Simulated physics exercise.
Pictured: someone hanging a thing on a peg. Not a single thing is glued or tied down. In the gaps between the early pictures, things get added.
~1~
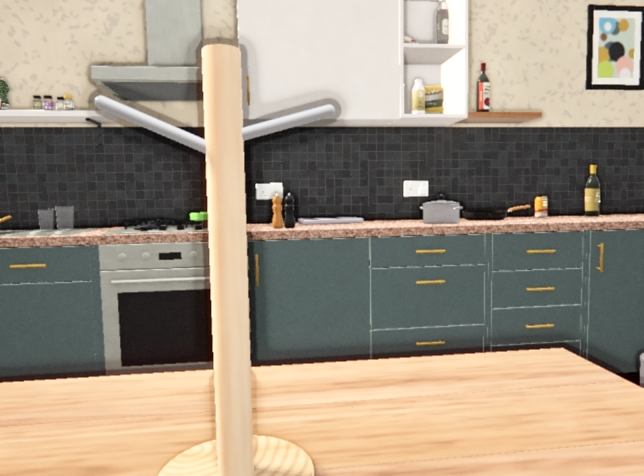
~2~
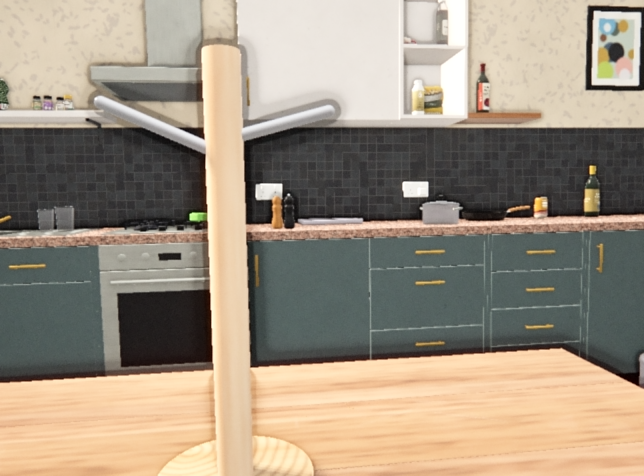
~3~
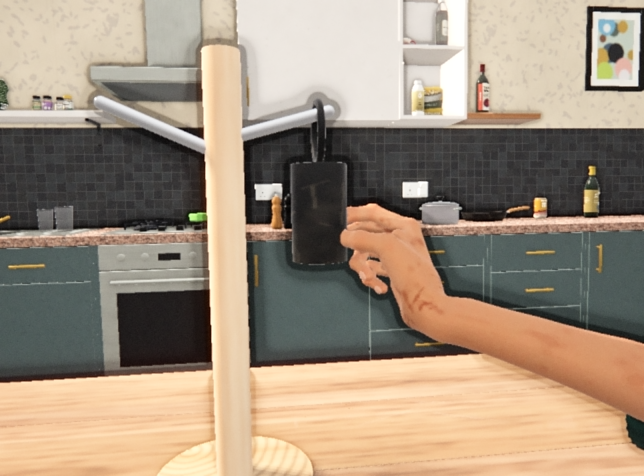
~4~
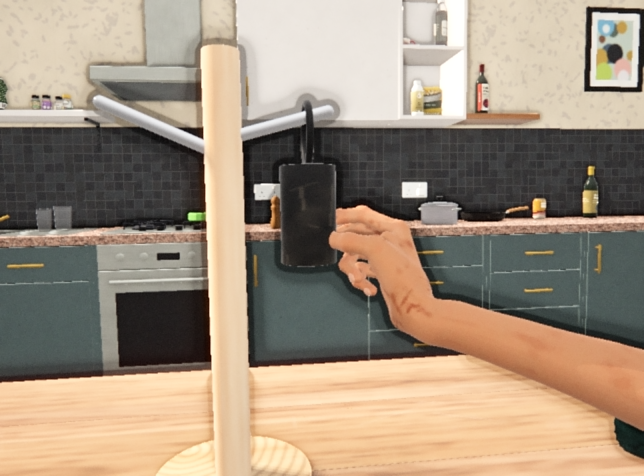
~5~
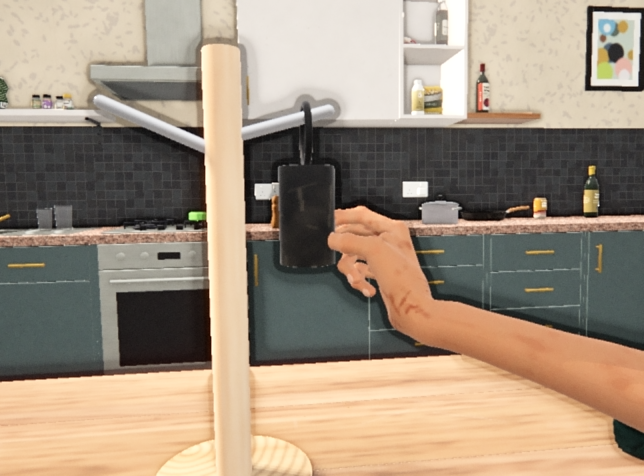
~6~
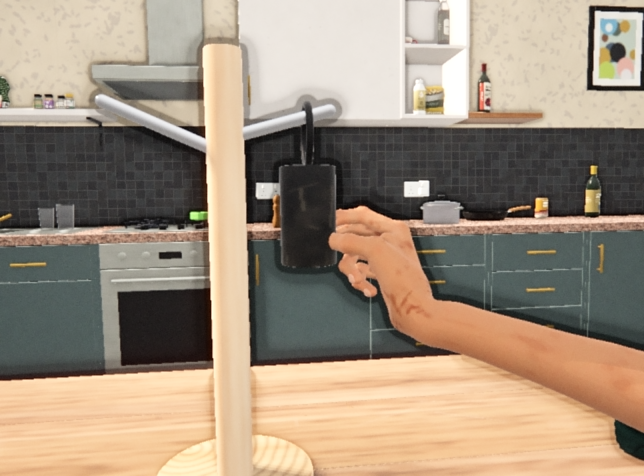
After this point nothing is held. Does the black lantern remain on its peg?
Most likely it is going to keep its hold once released.
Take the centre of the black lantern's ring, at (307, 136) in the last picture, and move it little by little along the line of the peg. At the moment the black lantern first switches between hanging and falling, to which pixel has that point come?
I'd put the tipping spot at around (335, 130).
Then, 0.28 s past the last view, black lantern at rest near (309, 185).
Finally, the black lantern remains hooked, near (309, 185).
